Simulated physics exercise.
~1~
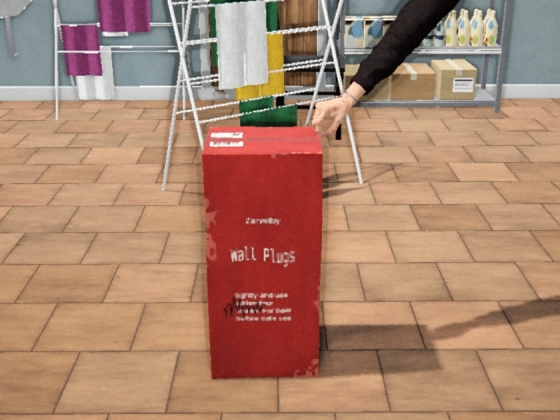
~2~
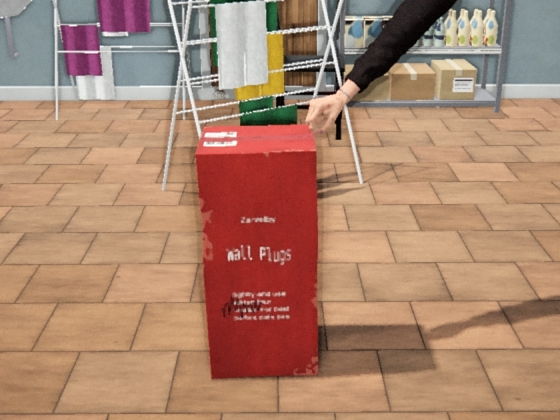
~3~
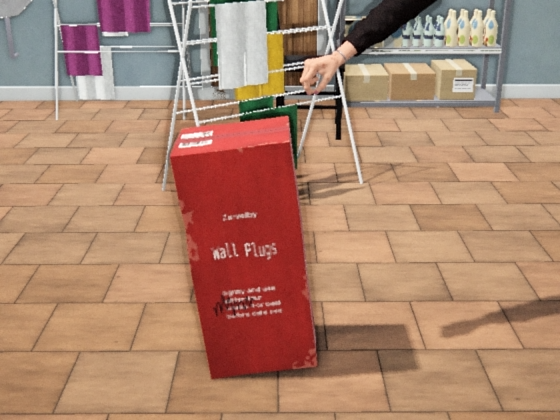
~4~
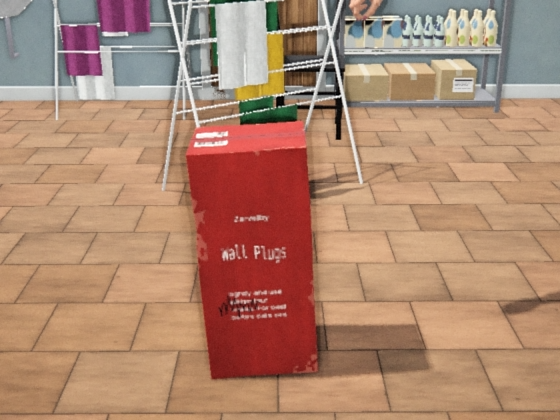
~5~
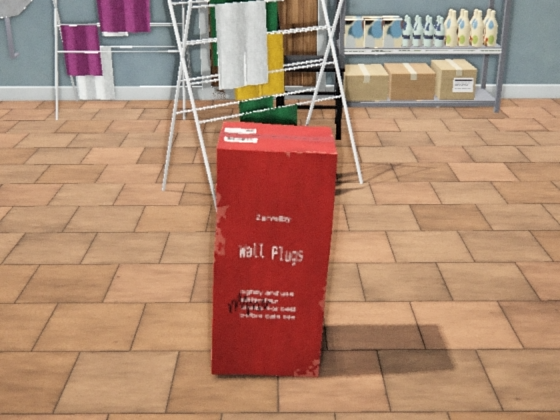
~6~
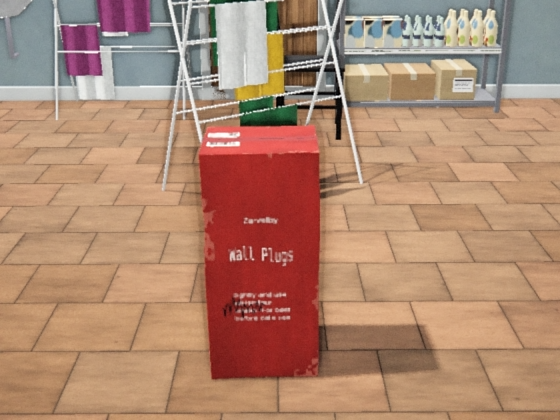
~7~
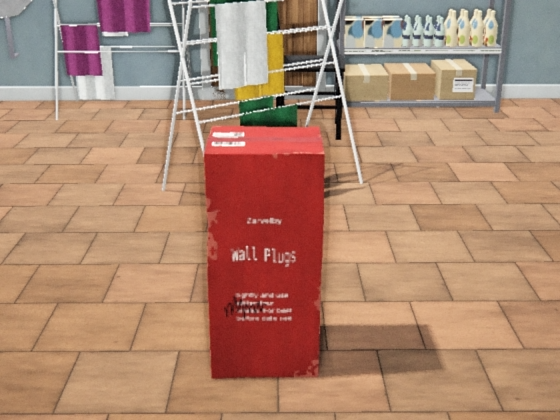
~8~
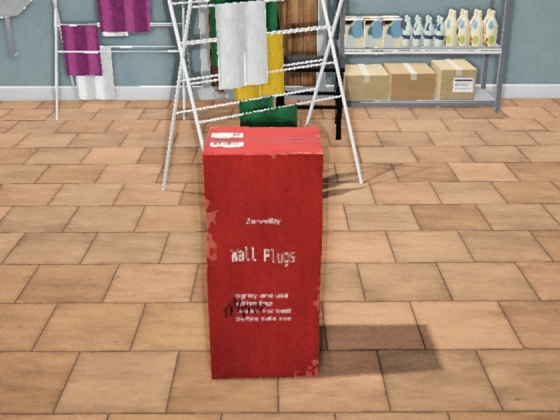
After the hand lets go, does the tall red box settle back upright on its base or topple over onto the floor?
It settles back upright on its base. It leans left, rocks over to the right, and then comes to rest standing.
